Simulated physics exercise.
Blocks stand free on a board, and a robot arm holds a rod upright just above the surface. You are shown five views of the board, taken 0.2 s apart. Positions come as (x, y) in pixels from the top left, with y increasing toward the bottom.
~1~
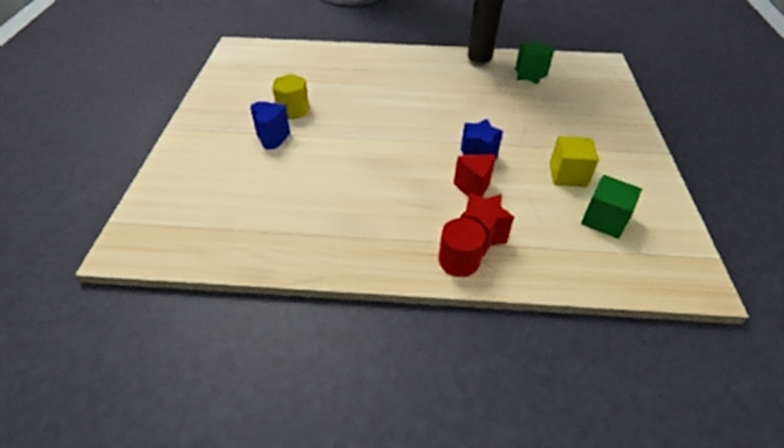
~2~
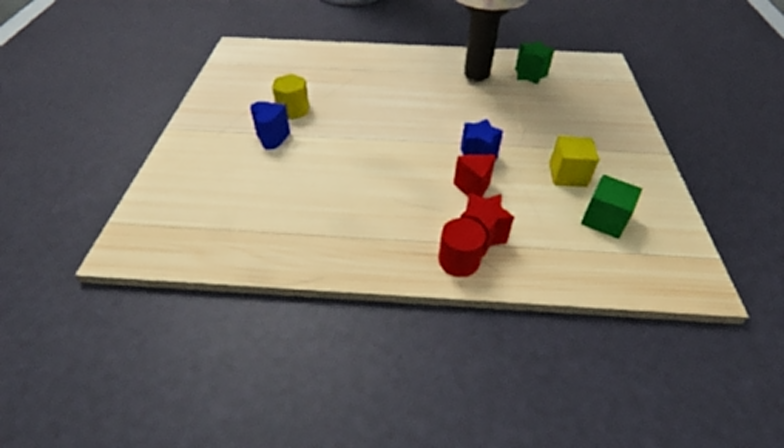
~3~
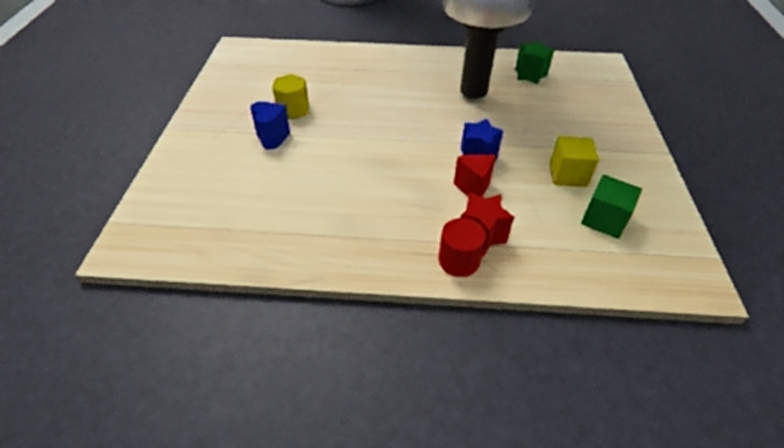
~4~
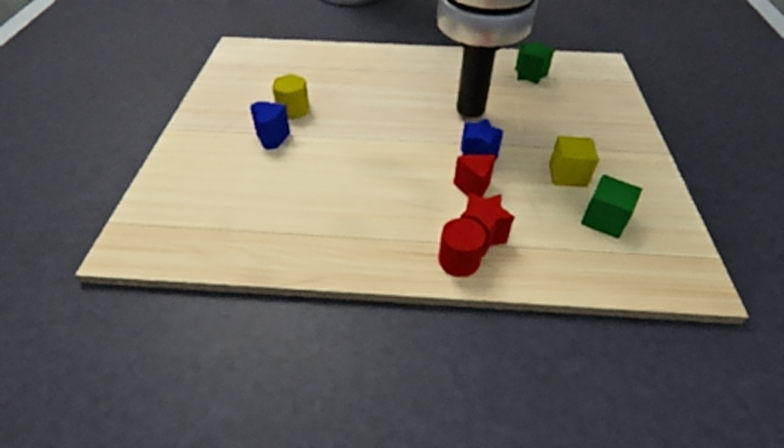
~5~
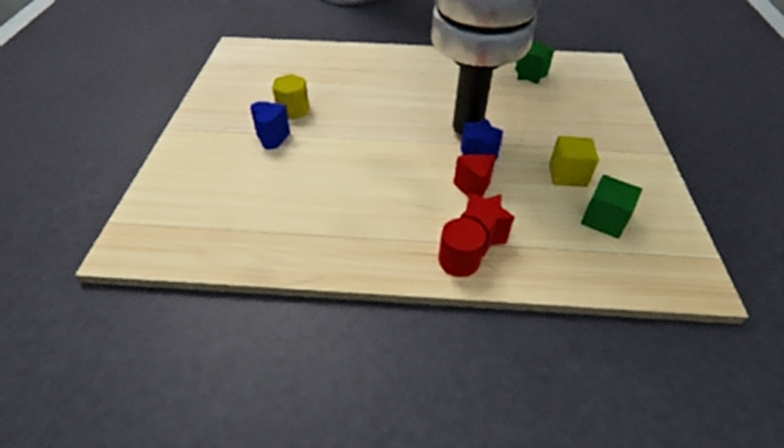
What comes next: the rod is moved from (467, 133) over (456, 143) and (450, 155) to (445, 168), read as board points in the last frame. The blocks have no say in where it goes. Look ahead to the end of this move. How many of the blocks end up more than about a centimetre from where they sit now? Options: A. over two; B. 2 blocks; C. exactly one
It's C.
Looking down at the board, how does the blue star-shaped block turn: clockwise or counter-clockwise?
It is turned anticlockwise.
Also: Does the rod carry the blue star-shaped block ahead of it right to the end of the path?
In short: No.
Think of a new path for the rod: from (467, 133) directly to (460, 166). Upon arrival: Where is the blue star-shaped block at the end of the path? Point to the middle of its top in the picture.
Pixel (494, 150).
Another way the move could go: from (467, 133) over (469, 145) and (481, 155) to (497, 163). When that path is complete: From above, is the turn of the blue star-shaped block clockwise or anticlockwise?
The answer is clockwise.
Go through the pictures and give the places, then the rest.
In the first picture, rod tip (480, 56); block tops, red triangle (478, 162); blue star-shaped block (482, 130).
In the second picture, rod (477, 73); blocks unchanged.
In the third picture, rod (474, 91); blocks unchanged.
In the fourth picture, rod (471, 109); blocks unchanged.
In the fifth picture, rod (467, 128); red triangle (478, 162); blue star-shaped block (482, 130).
The first path, step by step. Halfway along, rod (453, 143); blue star-shaped block (482, 134), turned 35° anticlockwise.
At the end, rod (446, 163); red triangle in place; blue star-shaped block (484, 139), turned 65° anticlockwise.
